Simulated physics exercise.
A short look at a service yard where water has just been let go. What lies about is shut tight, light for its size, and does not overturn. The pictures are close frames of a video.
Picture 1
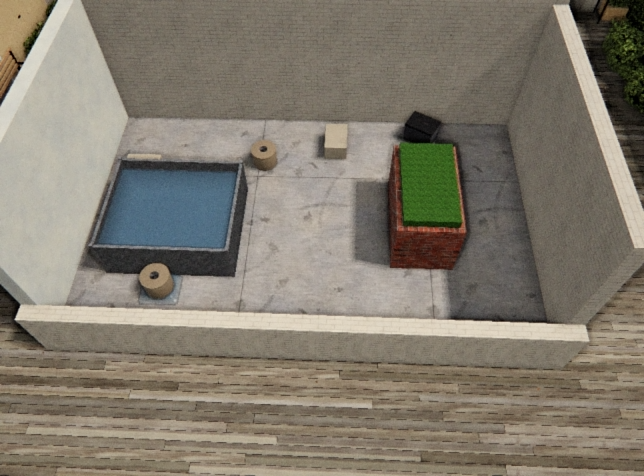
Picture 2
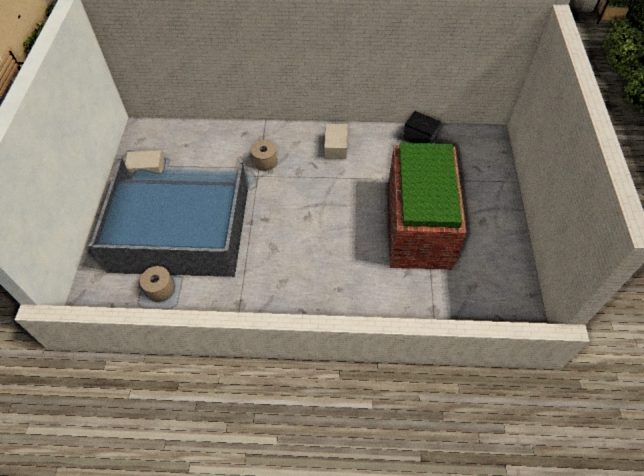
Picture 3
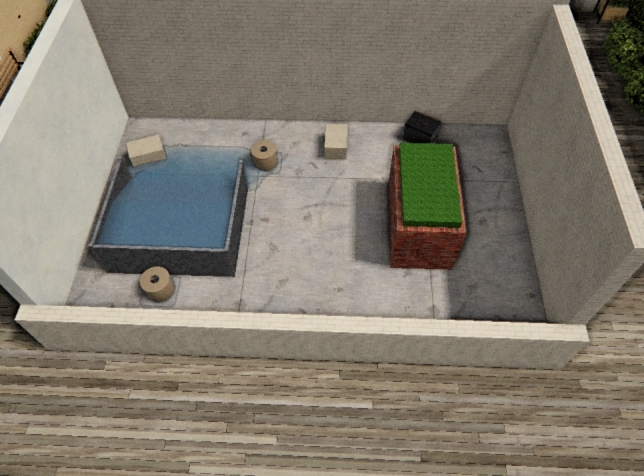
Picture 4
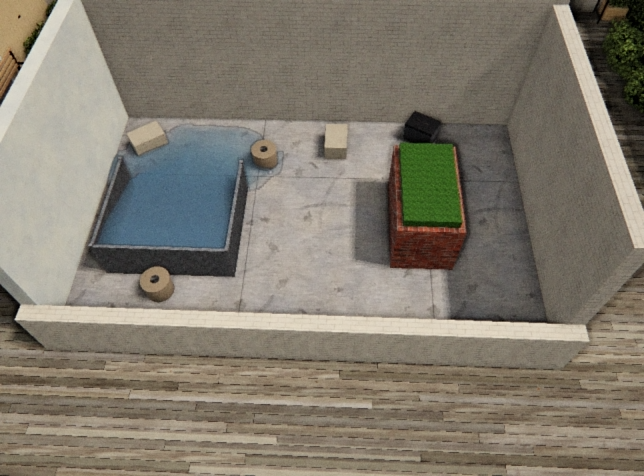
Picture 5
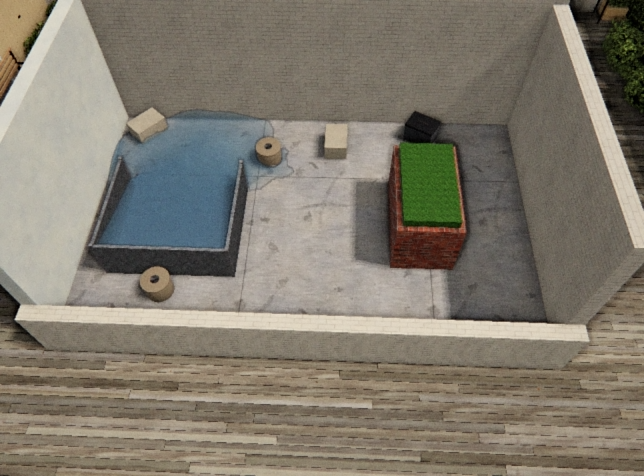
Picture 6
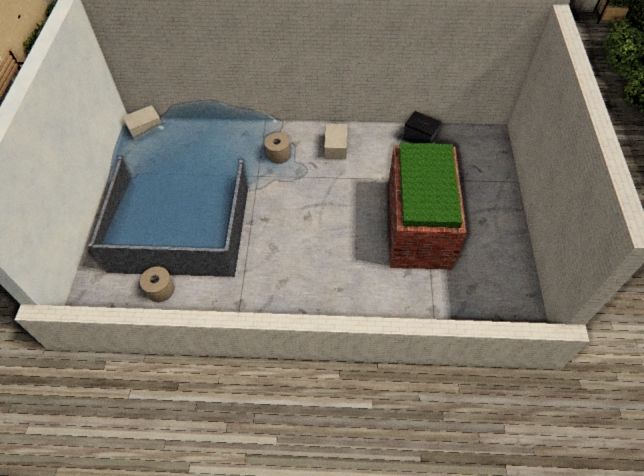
Walled yard with water spilling from the back of a dark basin, pushing a pale crate, then nudging a round tub rightward.
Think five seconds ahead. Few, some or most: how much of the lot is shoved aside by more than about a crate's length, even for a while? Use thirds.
That comes to at least two thirds.
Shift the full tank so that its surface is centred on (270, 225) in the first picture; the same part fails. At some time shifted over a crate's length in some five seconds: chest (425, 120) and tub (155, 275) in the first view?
As listed: Yes, under that.
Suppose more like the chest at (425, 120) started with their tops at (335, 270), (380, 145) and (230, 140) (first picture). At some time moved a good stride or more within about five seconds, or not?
As listed: Short of that, shifted that much, shifted that much.
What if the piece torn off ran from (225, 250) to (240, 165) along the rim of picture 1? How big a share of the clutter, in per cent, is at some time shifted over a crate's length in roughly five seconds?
Roughly 40 per cent.
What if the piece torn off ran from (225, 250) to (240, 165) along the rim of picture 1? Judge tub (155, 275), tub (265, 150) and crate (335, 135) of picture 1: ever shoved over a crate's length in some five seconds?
In turn: Short of that, under that, yes.
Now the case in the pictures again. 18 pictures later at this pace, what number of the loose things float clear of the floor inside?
I count 4.
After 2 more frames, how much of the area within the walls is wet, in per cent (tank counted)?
Near 30 in a hundred.
A moment on, 2 of 5 are well off their spots; 1 afloat.
Next, 3 of 5 are well off their spots; 2 afloat.
Later, 3 of 5 are well off their spots; 4 afloat.
In the end, 4 of 5 are well off their spots, and 5 have been at some point; 4 afloat.
